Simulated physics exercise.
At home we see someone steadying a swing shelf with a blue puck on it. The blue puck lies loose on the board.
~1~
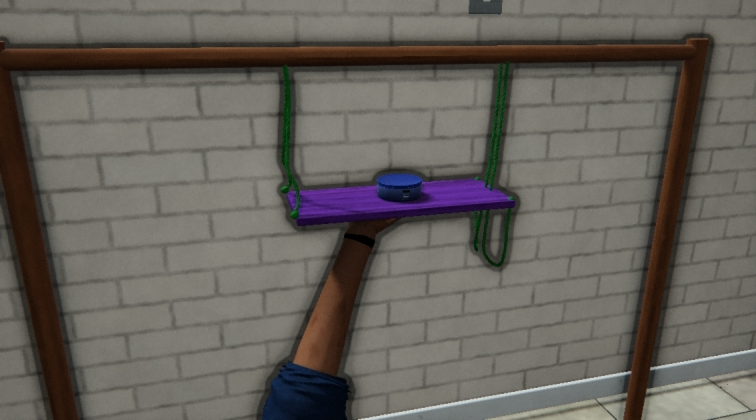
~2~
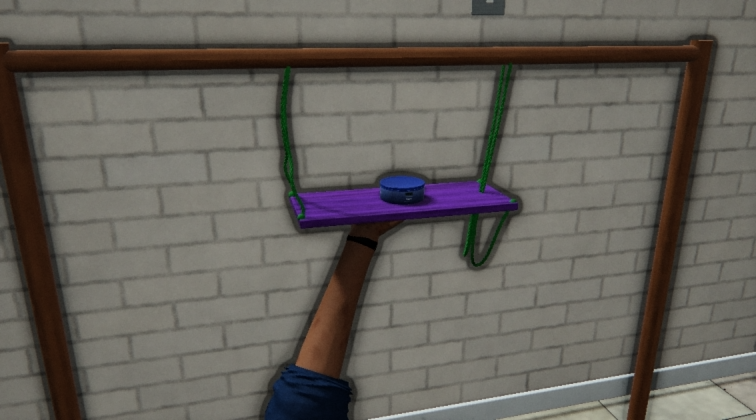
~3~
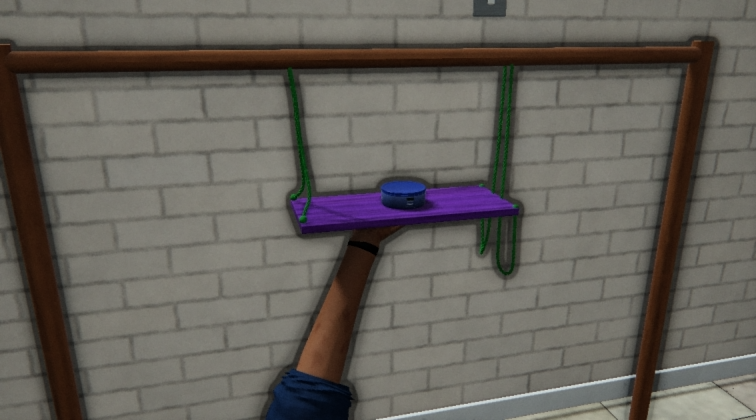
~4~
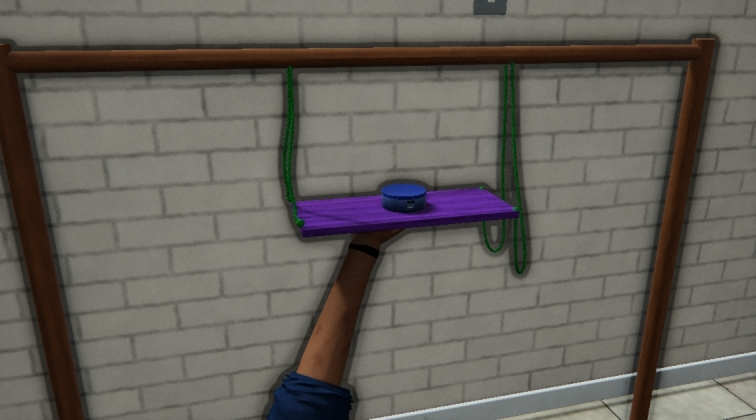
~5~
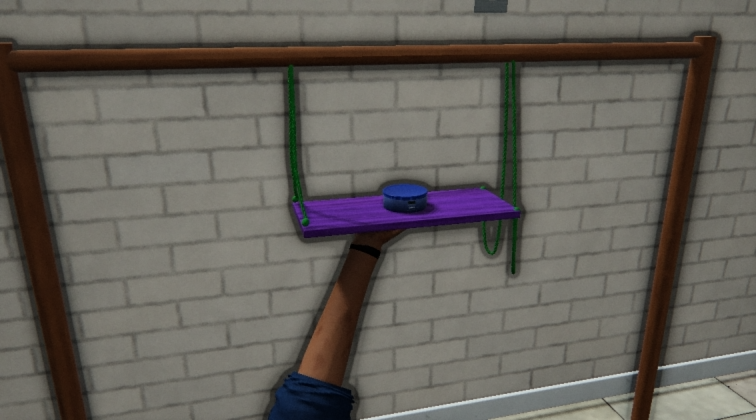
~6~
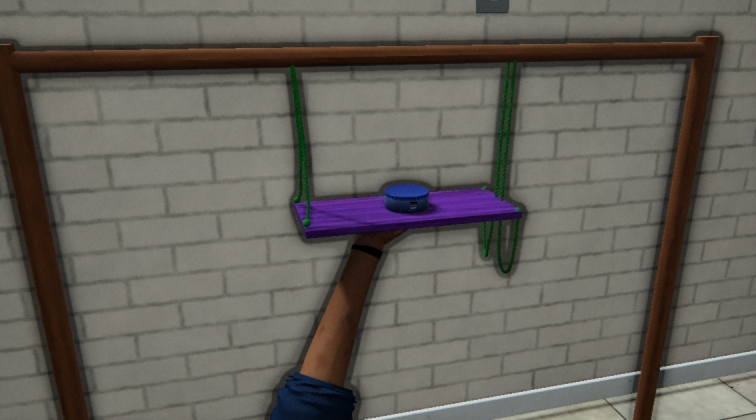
Green strings sway slightly while a hand under the purple shelf keeps it nearly still.
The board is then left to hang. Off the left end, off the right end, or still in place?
It heads off right.
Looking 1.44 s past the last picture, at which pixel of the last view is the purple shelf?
(371, 281).
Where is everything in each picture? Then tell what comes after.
Blue puck (400, 188); purple shelf (412, 213), in the first frame.
Blue puck (402, 190), in the second frame.
Blue puck (403, 195), in the third frame.
Blue puck (404, 198); purple shelf (416, 224), in the fourth frame.
Blue puck (405, 199), in the fifth frame.
Blue puck (407, 199); purple shelf (419, 225); left strings almost straight; right strings slack, hanging in a loop, in the sixth frame.
Then, 0.80 s on from there, board tipped 40° down to the right; puck on the floor.
Then, 1.44 s on from there, board tipped 43° down to the right; puck on the floor.
In the end, board tipped 45° down to the right; puck on the floor. The blue puck tumbles from the right end.
